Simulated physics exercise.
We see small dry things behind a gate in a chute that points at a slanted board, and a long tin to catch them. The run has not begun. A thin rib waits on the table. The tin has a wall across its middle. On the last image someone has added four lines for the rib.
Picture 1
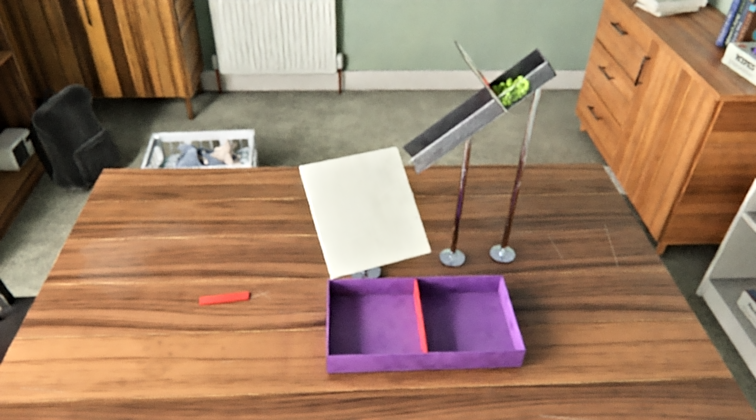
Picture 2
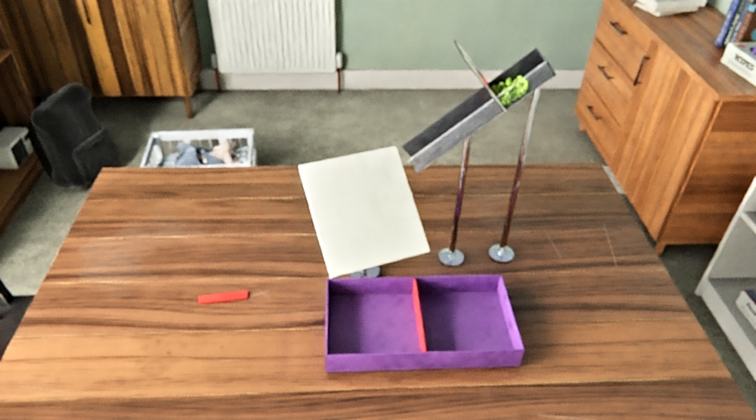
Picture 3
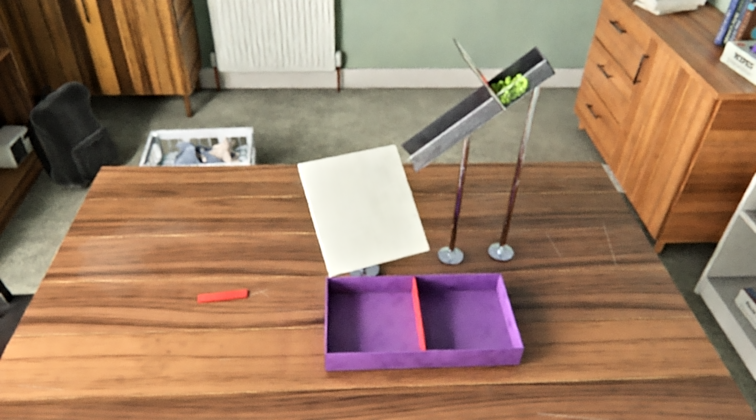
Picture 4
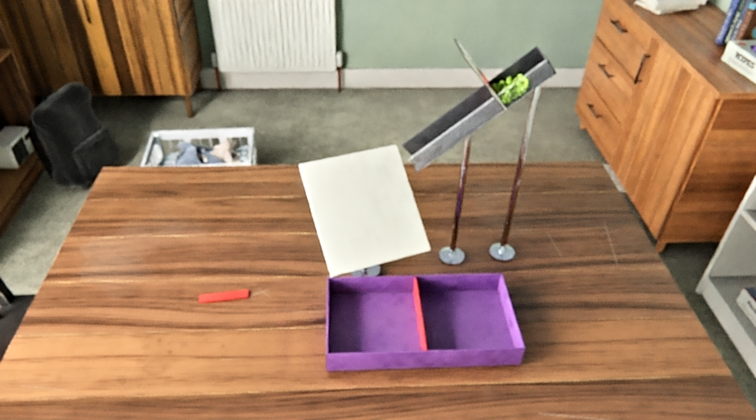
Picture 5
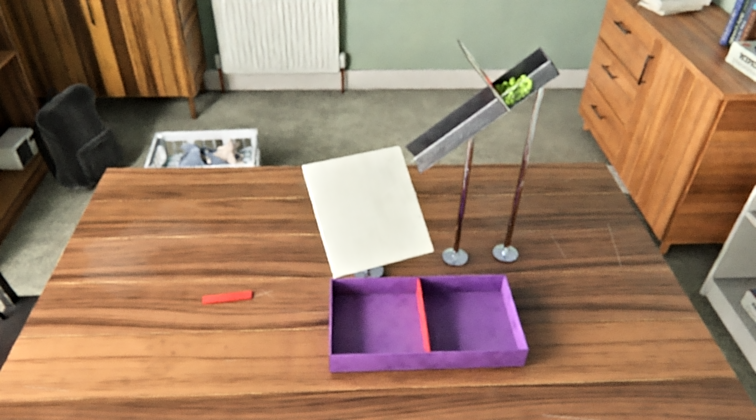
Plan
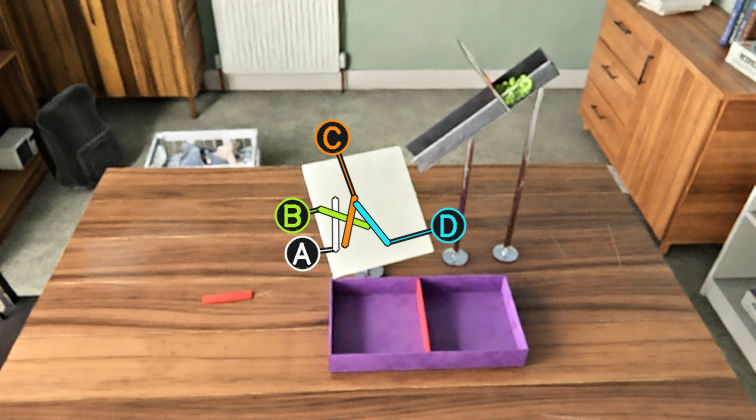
Purple divided tray sitting on a wooden table below a slanted white board and a raised chute holding green pieces, nothing moving.
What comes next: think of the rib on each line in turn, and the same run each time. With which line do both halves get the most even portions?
D.
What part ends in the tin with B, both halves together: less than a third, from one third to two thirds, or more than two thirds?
More than two thirds.
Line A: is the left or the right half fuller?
Left.
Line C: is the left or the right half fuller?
Left.
On the marked copy, line A from (335, 199) to (335, 249); line B from (320, 209) to (367, 226); line C from (354, 197) to (345, 244); line D from (356, 204) to (387, 242).
With A, of what is caught, almost all in the left half, about a tenth in the right.
With B, of what is caught, almost all in the left half, about a tenth in the right.
With C, of what is caught, almost all in the left half, about a tenth in the right.
With D, of what is caught, roughly half in the left half, roughly half in the right.
